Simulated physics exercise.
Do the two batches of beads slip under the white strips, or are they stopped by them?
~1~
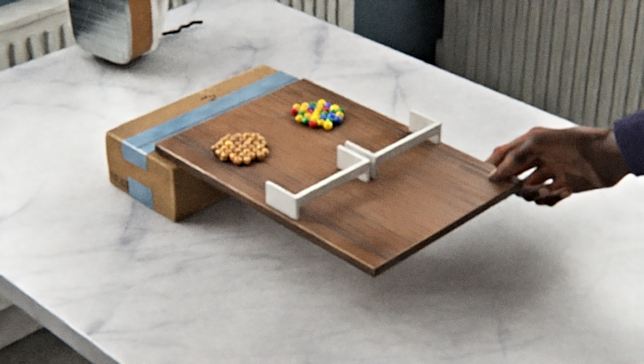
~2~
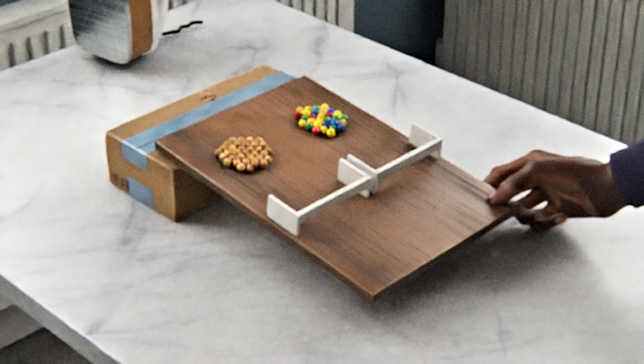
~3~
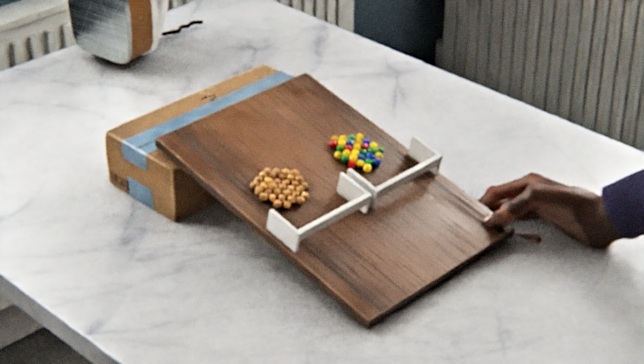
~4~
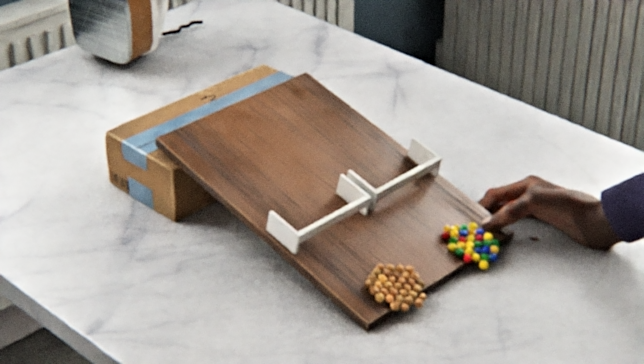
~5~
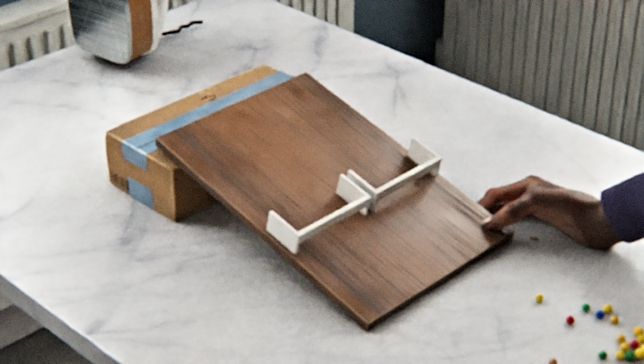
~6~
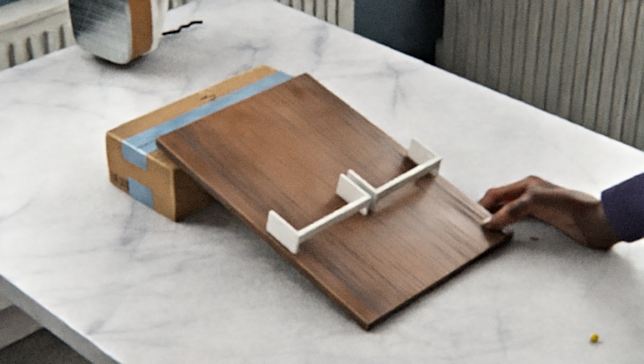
Both batches slip under the white strips, the tan beads in front as well as the multicoloured ones at the back.
